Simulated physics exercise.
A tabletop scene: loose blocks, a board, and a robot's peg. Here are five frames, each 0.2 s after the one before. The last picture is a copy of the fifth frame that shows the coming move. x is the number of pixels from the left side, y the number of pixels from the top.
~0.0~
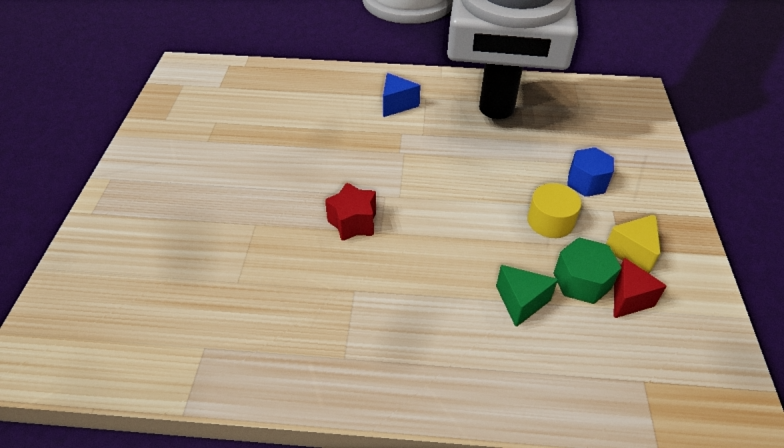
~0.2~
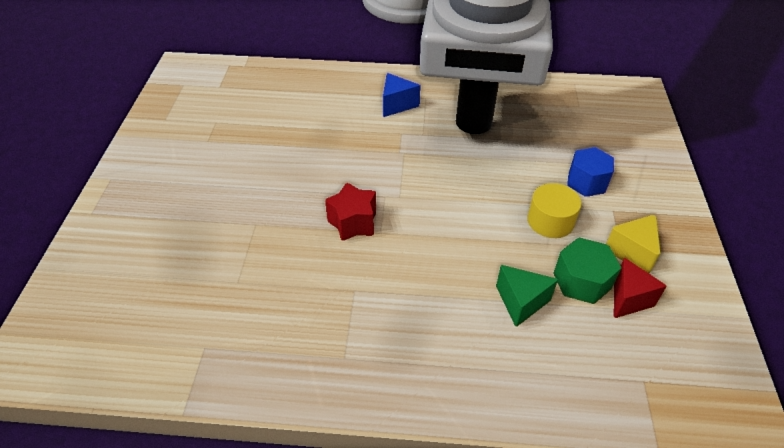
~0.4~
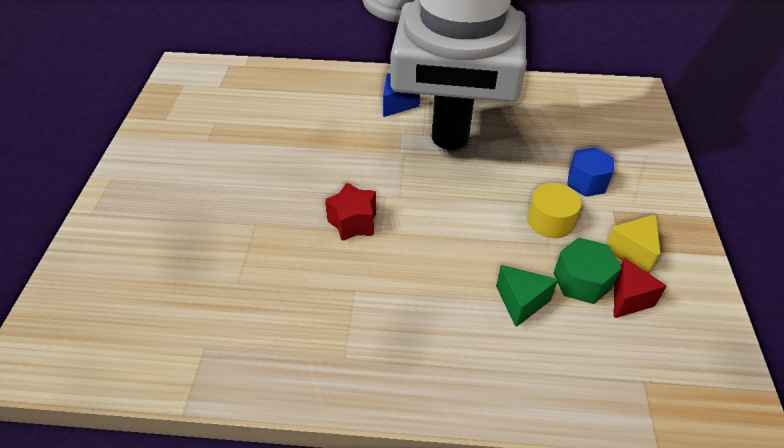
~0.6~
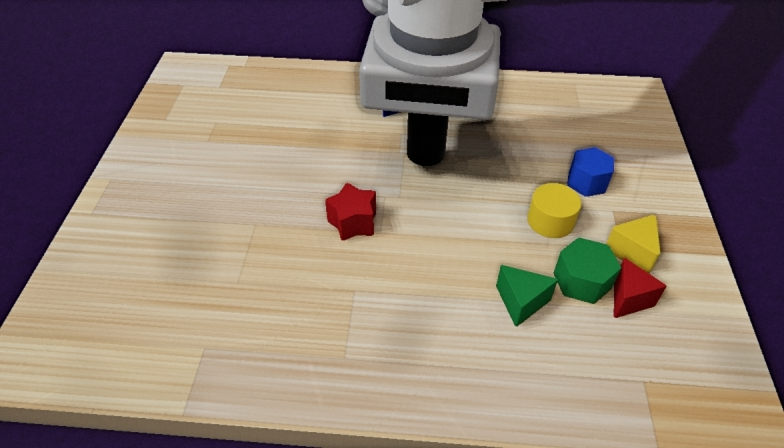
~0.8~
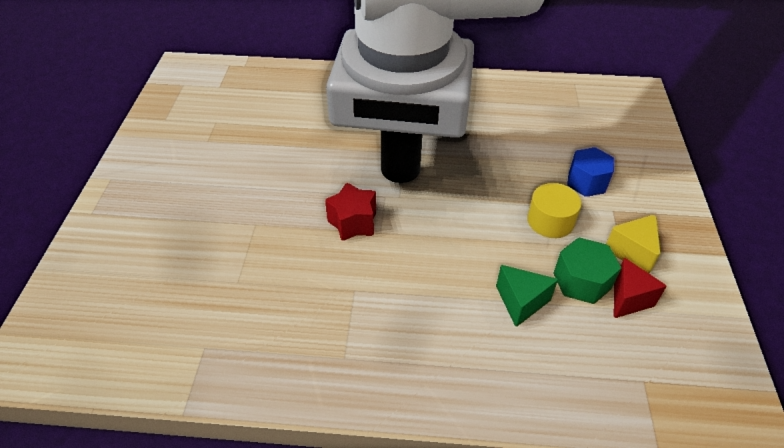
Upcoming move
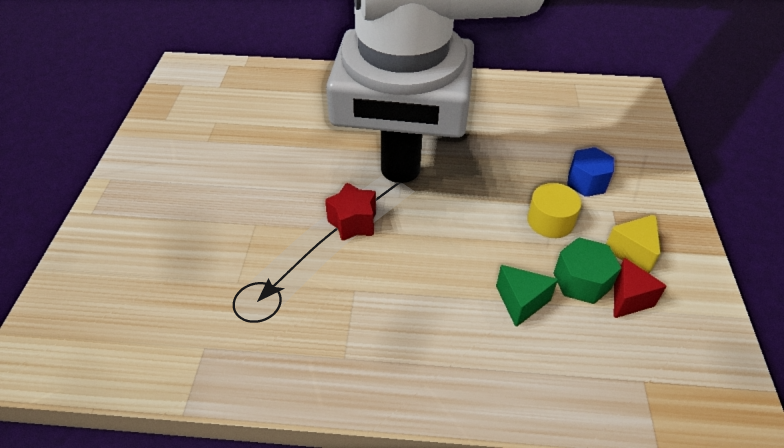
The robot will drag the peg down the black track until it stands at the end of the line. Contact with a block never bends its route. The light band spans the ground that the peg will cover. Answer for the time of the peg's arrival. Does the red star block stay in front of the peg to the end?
In short: Yes.
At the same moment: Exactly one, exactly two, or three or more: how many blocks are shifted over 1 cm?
Blocks moved: One.
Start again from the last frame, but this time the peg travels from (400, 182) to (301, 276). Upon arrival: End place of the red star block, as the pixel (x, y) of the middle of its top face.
About (263, 282).
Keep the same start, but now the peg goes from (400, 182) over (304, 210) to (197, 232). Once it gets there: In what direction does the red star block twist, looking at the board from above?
From above, it turns counterclockwise.
The line goes from (400, 182) via (331, 234), ending at (257, 302).
What follows on the original path. One third of the way, peg at (354, 204); red star block at (330, 220).
Two thirds of the way, peg at (305, 243); red star block at (278, 263).
At the end, peg at (254, 291); red star block at (223, 316).
